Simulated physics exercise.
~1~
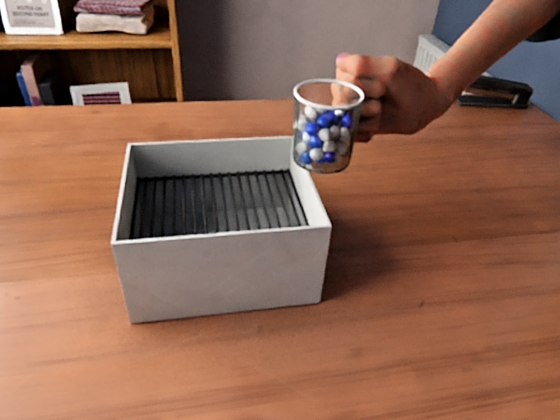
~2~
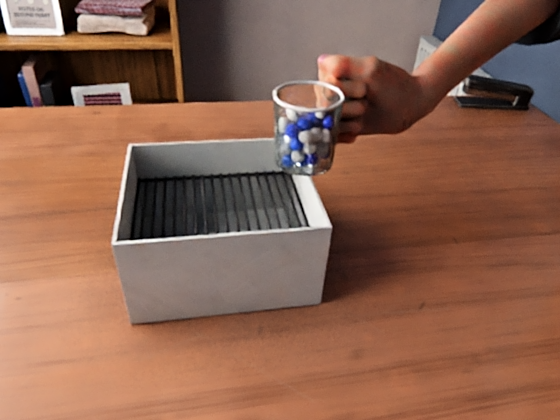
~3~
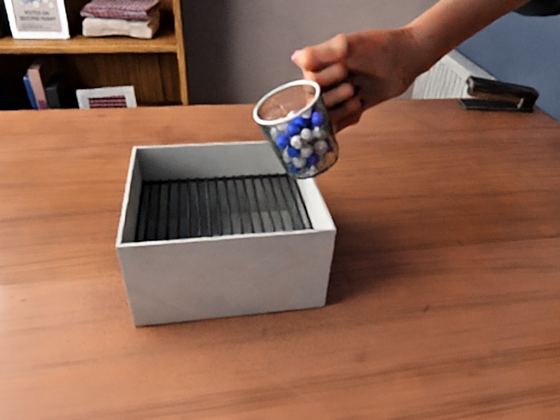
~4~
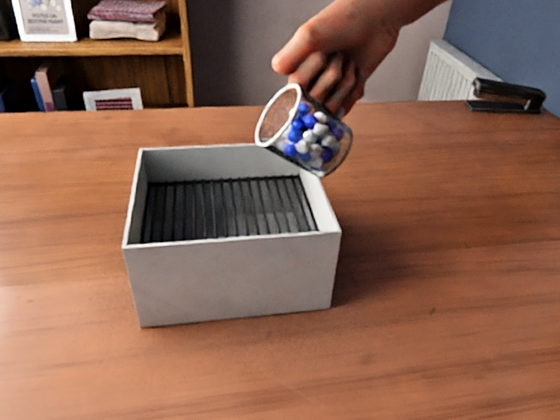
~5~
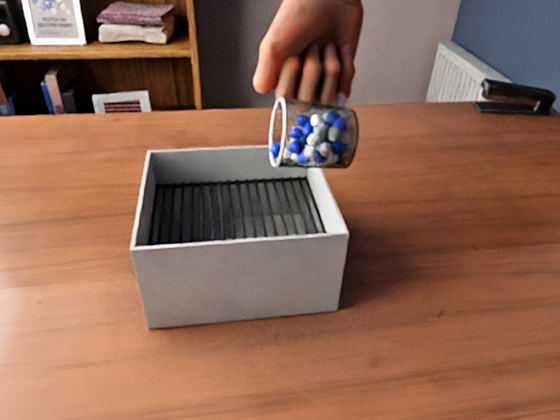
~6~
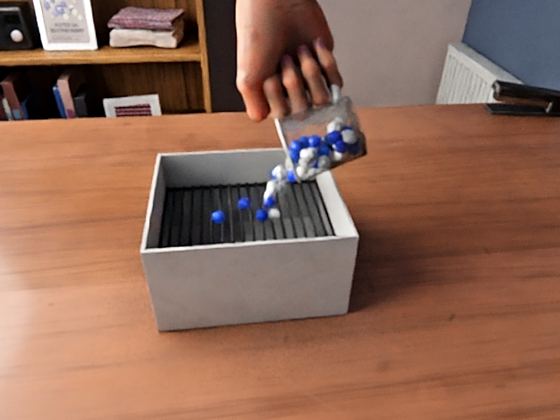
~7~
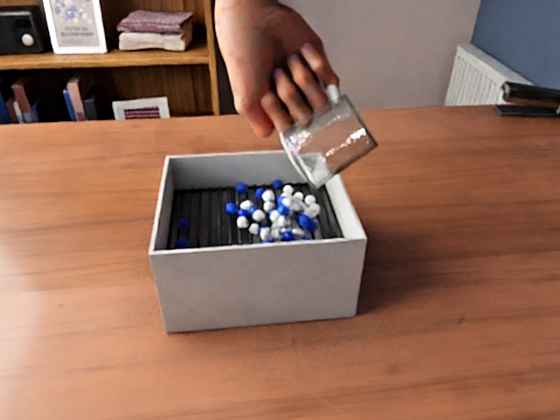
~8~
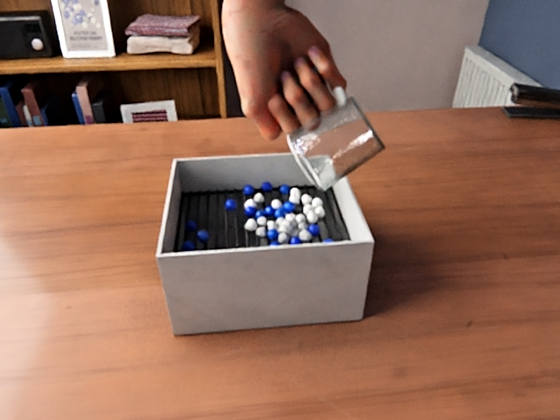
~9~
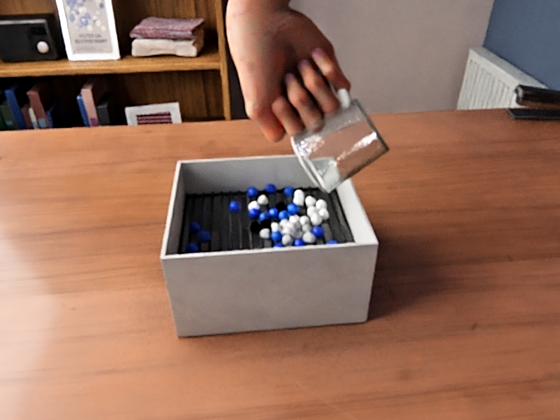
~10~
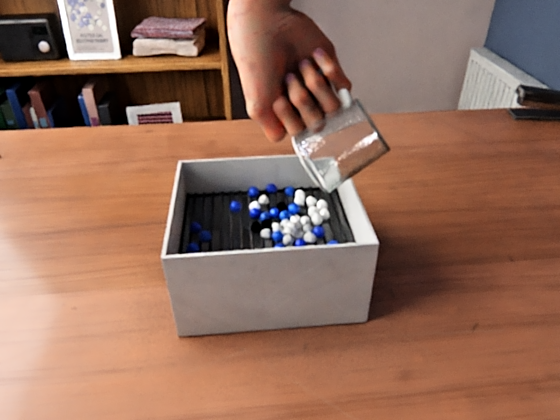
A hand holds a clear cup of blue and white beads beside a pale grey, open-topped box lined with dark parallel wires, on a brown wooden table seen from the front and slightly above. Behind are a wooden shelf at left and a blue wall at right. The view pans slightly left as the hand moves the cup leftward over the box's right side and tips it onto its side. The beads spill down and scatter leftward until the cup is upside down and empty. At the end, the white and blue beads all rest on the wires, mostly clustered towards the right, while the hand still holds the cup above.
